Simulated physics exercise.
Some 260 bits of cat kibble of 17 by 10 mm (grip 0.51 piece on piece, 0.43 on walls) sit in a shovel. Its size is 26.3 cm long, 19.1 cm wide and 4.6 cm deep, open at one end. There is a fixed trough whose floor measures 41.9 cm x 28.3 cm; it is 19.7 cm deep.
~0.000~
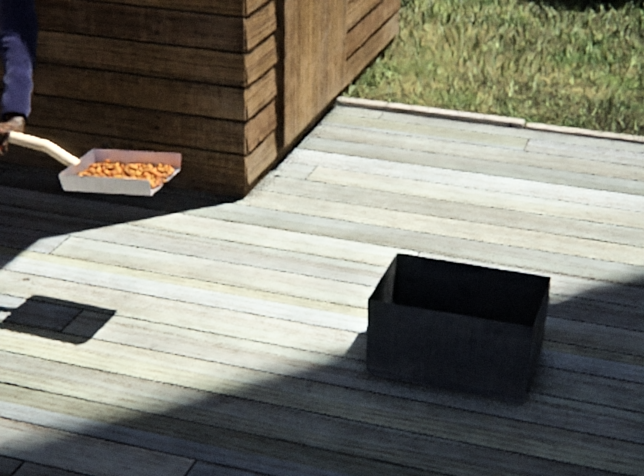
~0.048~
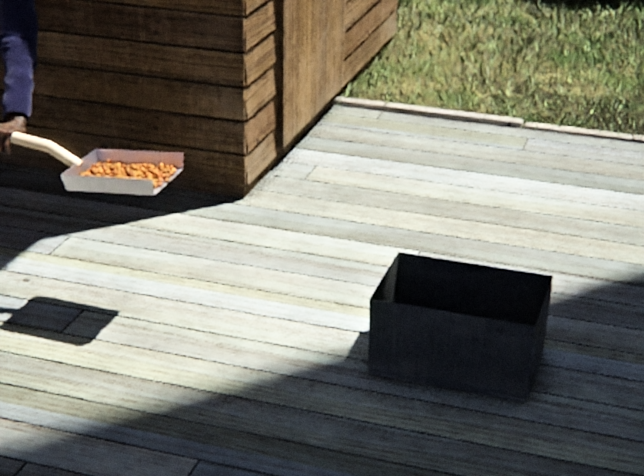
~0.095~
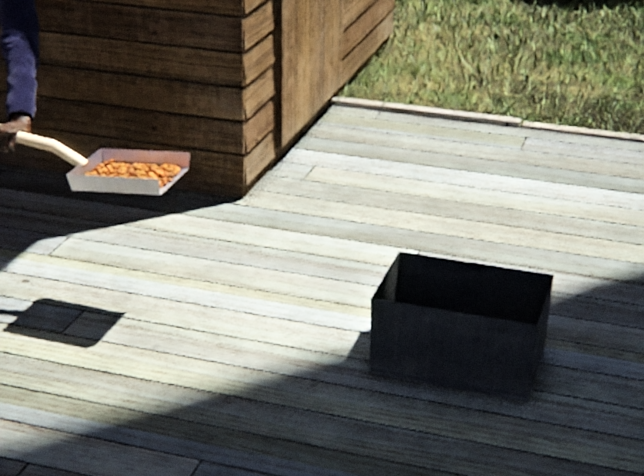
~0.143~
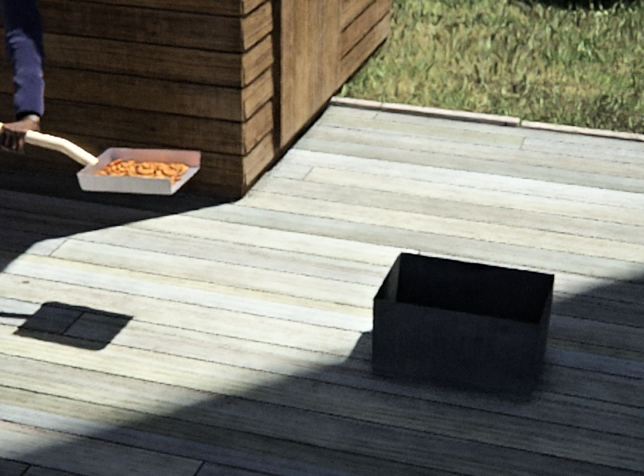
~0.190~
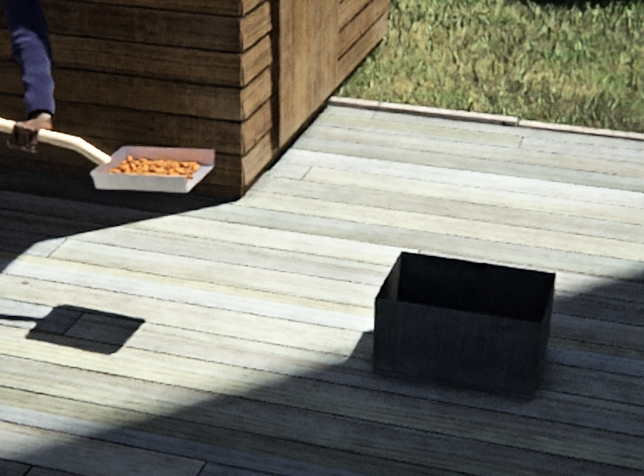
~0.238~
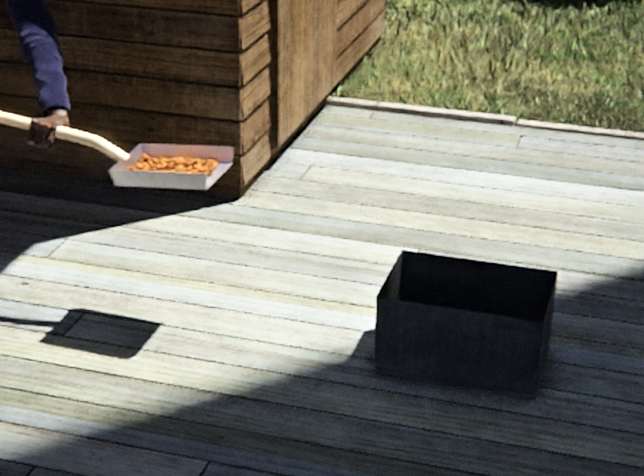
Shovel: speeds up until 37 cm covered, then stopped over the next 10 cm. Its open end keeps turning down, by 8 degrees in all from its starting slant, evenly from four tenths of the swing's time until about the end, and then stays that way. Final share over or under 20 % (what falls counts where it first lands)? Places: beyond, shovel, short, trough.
Beyond: Under, shovel: Under, short: Under, trough: Over.
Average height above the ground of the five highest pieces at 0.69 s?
I'd estimate close to 50 centimetres.
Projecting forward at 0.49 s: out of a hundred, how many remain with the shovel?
Share still on the shovel: Around 65 percent.
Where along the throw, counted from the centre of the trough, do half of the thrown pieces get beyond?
Some 15 centimetres beyond the middle, I'd say.
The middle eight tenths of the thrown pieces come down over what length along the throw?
Spread: Approx. 10 cm.
Then, at 0.37 s, tilt 1 degrees; shovel 100 %; middle of all pieces near (241, 158).
Then, at 0.49 s, tilt 2 degrees; shovel 65 %, in the air 35 %; middle of all pieces near (322, 158).
Then, at 0.59 s, tilt 2 degrees; in the air 100 %; middle of all pieces near (384, 182).
After 0.69 s, tilt 2 degrees; trough 15 %, in the air 85 %; middle of all pieces near (443, 237).
At rest (1.8 s), beyond 0 %, shovel 0 %, short 0 %, trough 100 %.
